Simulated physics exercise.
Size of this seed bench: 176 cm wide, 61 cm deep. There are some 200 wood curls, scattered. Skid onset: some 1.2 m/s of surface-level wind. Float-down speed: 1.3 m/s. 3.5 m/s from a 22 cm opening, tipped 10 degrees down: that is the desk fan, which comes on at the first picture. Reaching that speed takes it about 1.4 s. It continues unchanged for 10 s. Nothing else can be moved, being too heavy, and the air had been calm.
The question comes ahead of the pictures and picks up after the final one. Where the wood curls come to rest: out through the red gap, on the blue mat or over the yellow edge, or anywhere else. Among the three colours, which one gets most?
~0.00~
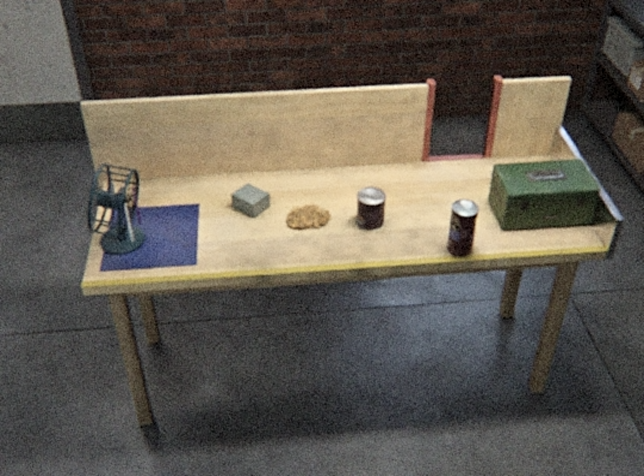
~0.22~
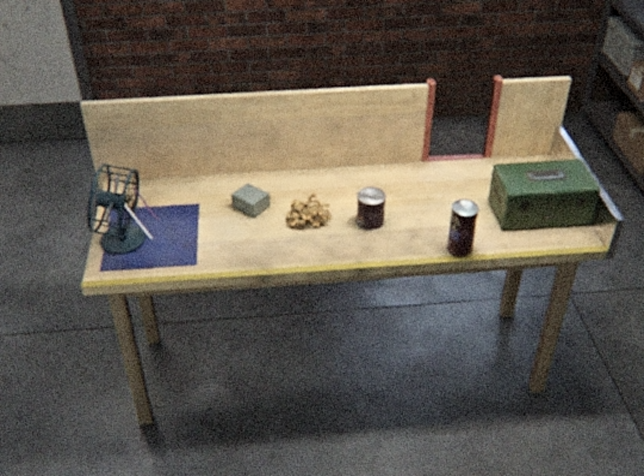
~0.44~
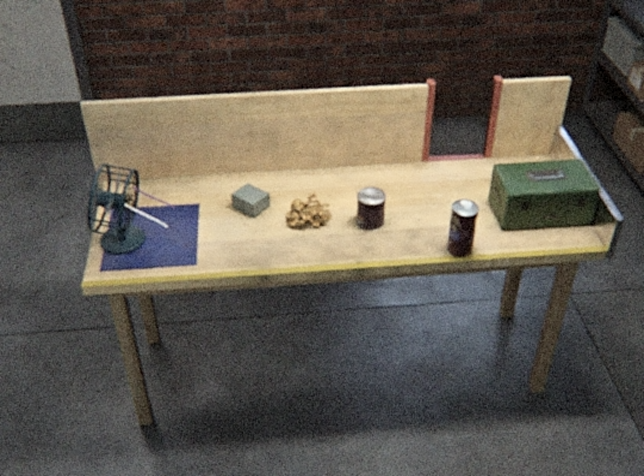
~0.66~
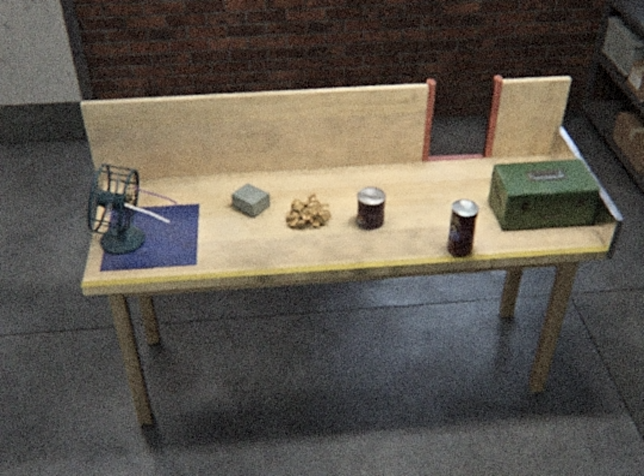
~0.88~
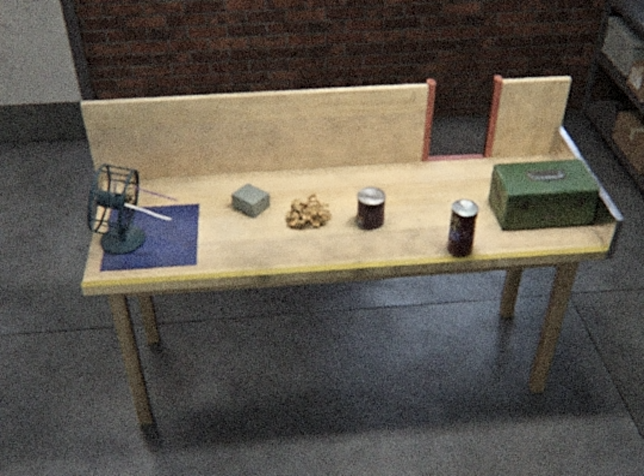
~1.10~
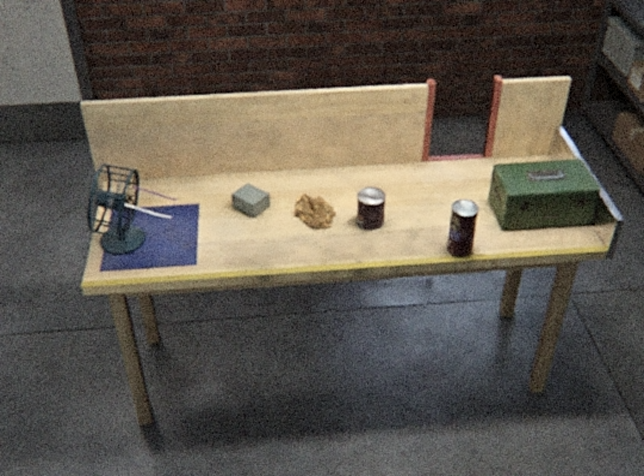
The red one gets the most.
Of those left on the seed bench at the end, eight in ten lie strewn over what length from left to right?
80 cm, give or take.
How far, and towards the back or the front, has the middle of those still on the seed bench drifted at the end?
The middle moved backwards, roughly 30 cm.
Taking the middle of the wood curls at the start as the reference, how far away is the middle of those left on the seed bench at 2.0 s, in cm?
Centre offset: Approx. 50 cm.
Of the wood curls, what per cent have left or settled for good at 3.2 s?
Roughly 60 per cent of them.
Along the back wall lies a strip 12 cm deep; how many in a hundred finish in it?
Around 60 in a hundred.
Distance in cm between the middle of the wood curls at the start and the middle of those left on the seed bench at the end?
Distance: Approx. 50 cm.
After 2.0 s, 76 % are on the move or not yet settled, 34 % are out through the red gap, 0 % over the yellow edge and 0 % on the blue mat; the middle of those still in play is near (417, 161).
After 3.2 s, 42 % are on the move or not yet settled, 38 % are out through the red gap, 0 % over the yellow edge and 0 % on the blue mat; the middle of those still in play is near (408, 165).
After 5.5 s, 36 % are on the move or not yet settled, 38 % are out through the red gap, 0 % over the yellow edge and 0 % on the blue mat; the middle of those still in play is near (411, 164).
After 10.0 s, at the end, 38 % are out through the red gap, 1 % over the yellow edge and 0 % on the blue mat; the middle of those still in play is near (408, 161).
